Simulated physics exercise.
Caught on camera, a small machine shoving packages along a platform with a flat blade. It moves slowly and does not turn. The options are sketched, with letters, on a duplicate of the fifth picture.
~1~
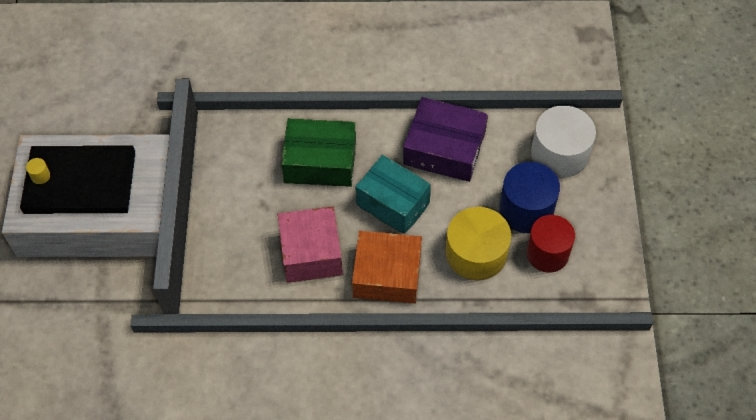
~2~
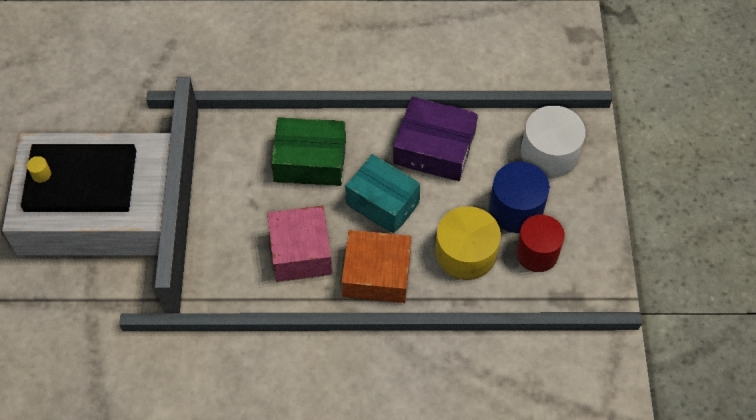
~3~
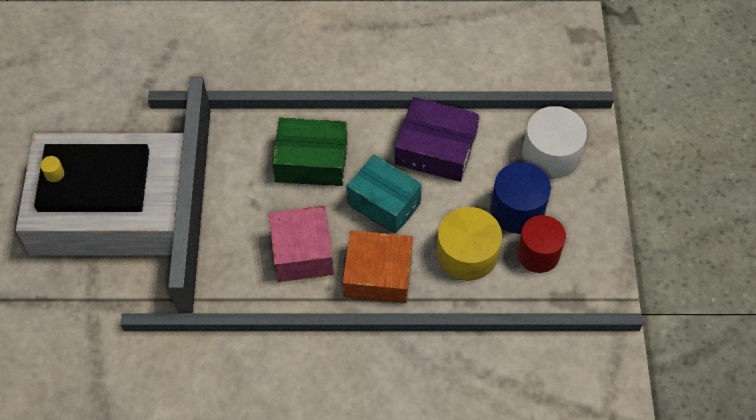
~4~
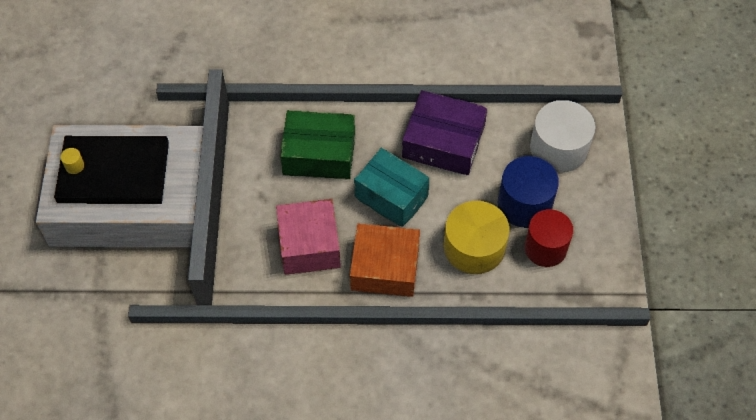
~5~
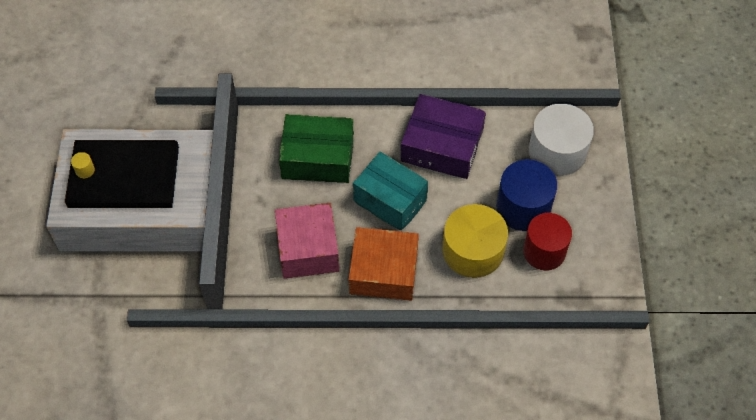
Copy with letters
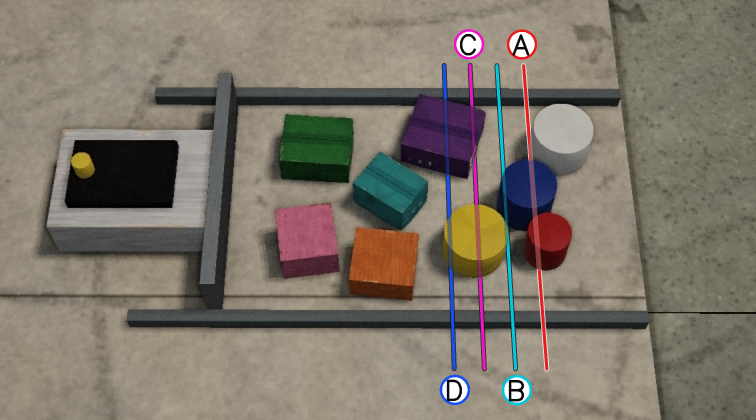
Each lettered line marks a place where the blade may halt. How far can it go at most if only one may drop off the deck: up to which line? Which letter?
At D, and not beyond.
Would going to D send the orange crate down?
By then, no.
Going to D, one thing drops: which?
The red canister goes over.
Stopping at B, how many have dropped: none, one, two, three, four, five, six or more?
By then, three.
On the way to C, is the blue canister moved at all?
Yes.
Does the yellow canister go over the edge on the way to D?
By then, no.
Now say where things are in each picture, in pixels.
Purple parcel (445, 139); blue canister (529, 198); pink crate (310, 244), in the first frame.
Robot (87, 177); green parcel (310, 152), in the second frame.
Robot (101, 176); turquoise box (384, 194), in the third frame.
Robot (121, 168); red canister (549, 239), in the fourth frame.
Robot (131, 173); purple parcel (443, 136); blue canister (526, 196); pink crate (307, 240), in the fifth frame.
On the marked copy, A at (534, 206); B at (505, 206); C at (477, 205); D at (449, 205).
Following D. Soon after the start, robot (213, 173); orange crate (396, 263); green parcel (345, 146).
Later, robot (297, 173); red canister (595, 245); yellow canister (541, 244).
In the end, robot (360, 173); red canister over the edge; white canister (617, 140); one fallen.
As for the rest, A drops five; B drops three; C drops two.
